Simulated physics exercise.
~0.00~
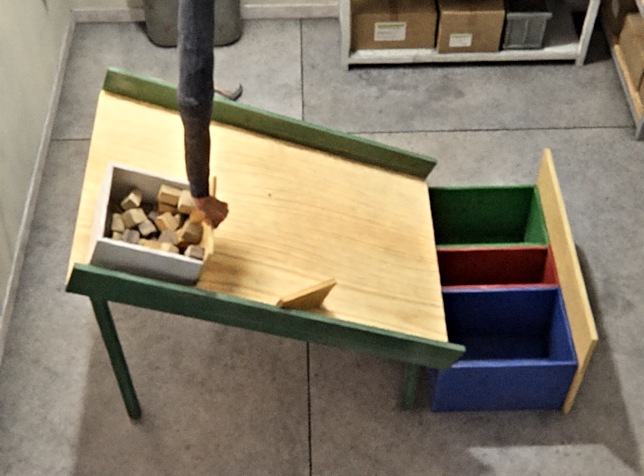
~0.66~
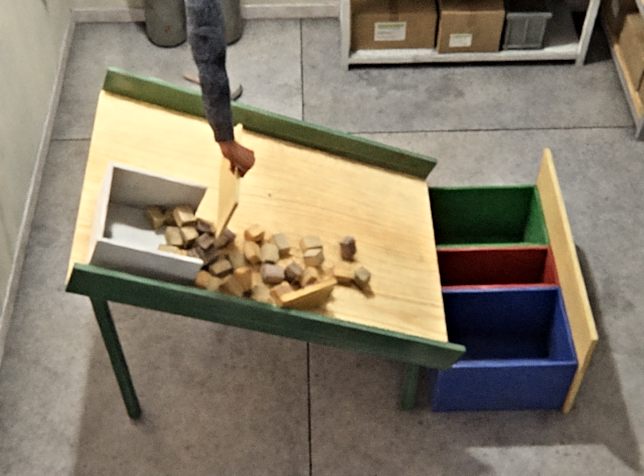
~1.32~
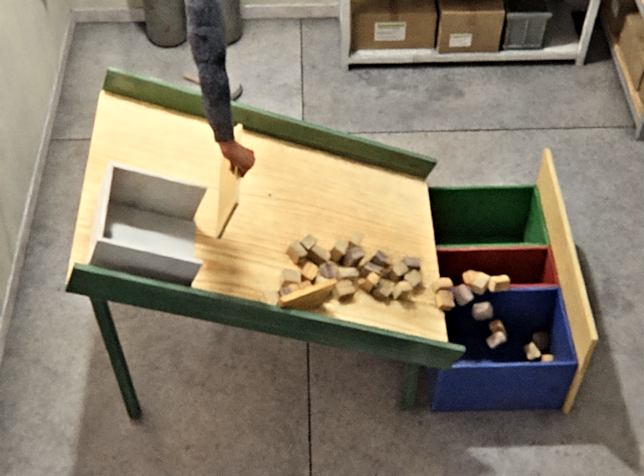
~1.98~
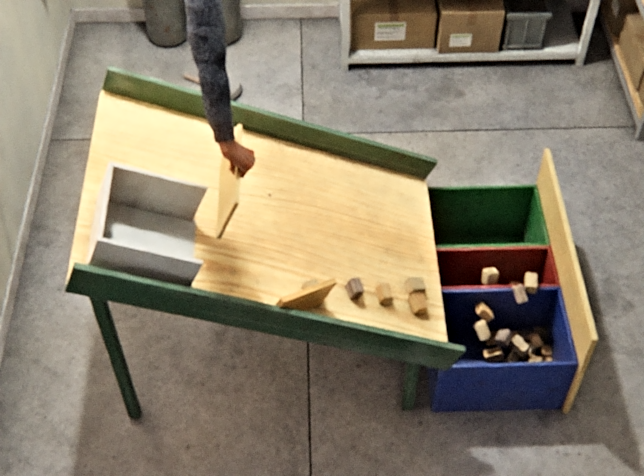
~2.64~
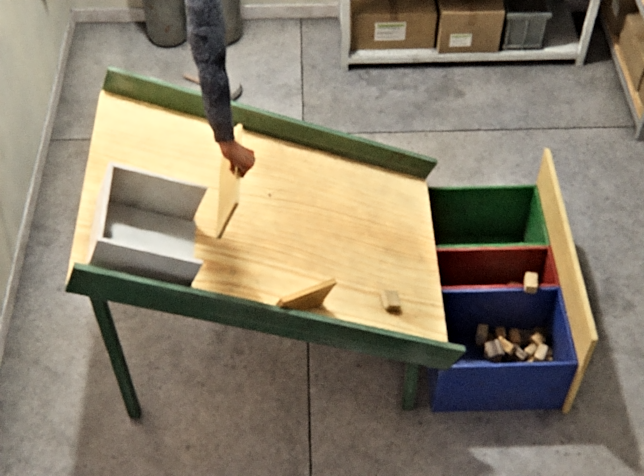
Wooden blocks, freed as a hand lifts a gate, tumble downslope, mostly into the blue bin.
